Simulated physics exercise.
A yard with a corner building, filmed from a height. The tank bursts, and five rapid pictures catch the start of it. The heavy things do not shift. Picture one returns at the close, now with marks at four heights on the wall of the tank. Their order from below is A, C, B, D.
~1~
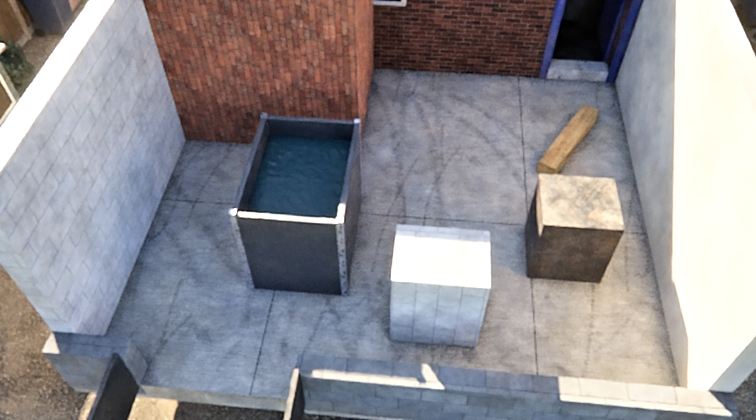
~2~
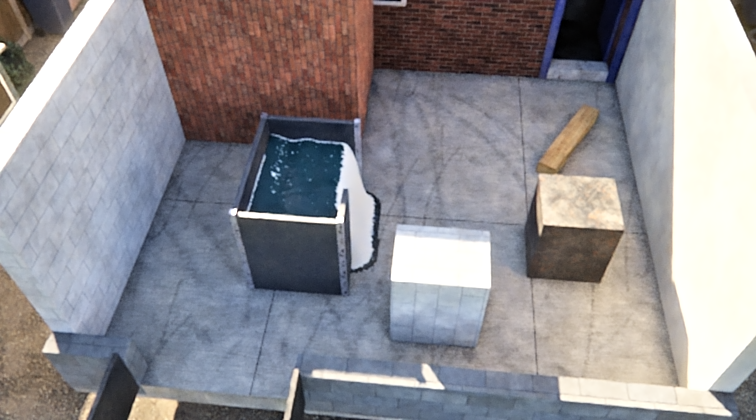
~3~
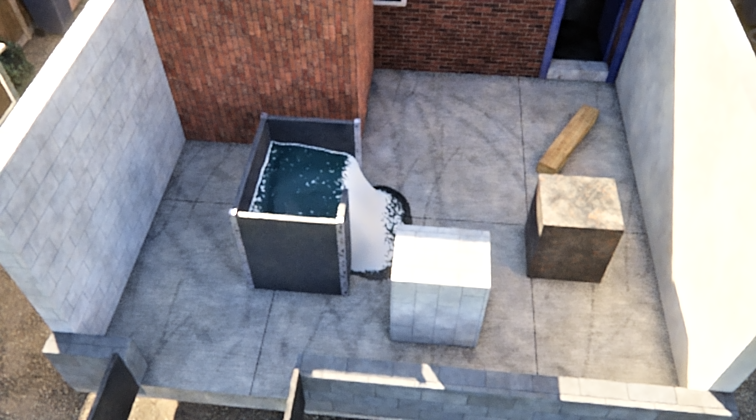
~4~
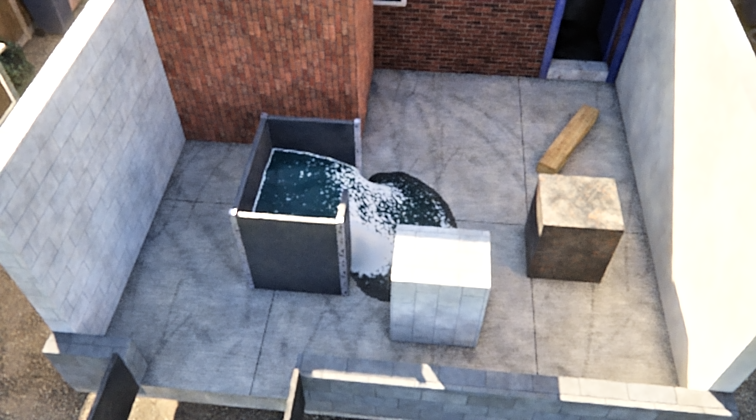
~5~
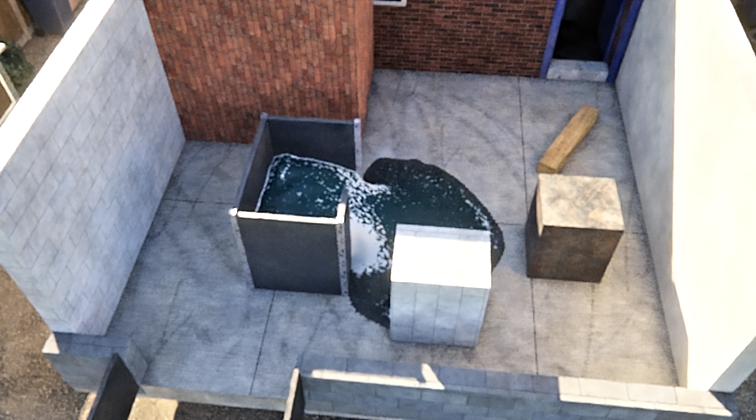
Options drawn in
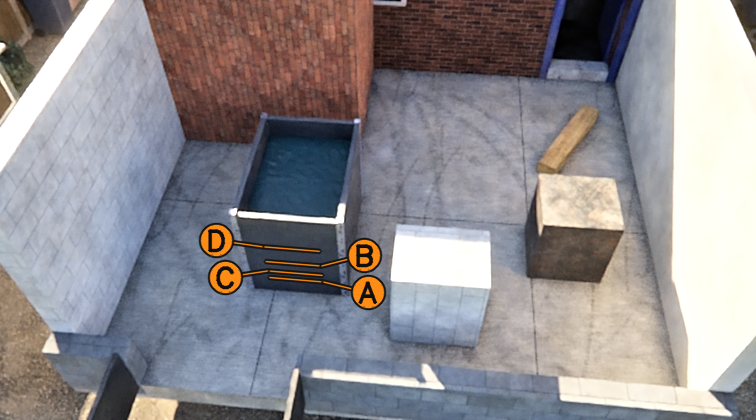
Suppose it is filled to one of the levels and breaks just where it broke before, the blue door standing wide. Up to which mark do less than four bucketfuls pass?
D.
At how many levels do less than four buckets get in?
All four.
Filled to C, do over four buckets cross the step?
No.
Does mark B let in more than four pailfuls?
No, not at all.
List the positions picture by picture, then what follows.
Water in the tank at rest, its middle at (301, 181); foot of the blue doorway at (576, 80); open gate at (213, 343).
Water covers 1 % of the ground and shows as far out as (359, 264).
Water covers 3 % of the ground and shows as far out as (379, 264).
Water covers 7 % of the ground and shows as far out as (367, 282).
Water covers 12 % of the ground and shows as far out as (380, 300).
On the marked copy, A at (296, 279); B at (293, 263); C at (295, 273); D at (290, 249); from the bottom up A, C, B, D.
If A is chosen, nothing gets over.
If B is chosen, nothing gets over.
If C is chosen, nothing gets over.
If D is chosen, a bucket or two gets in.
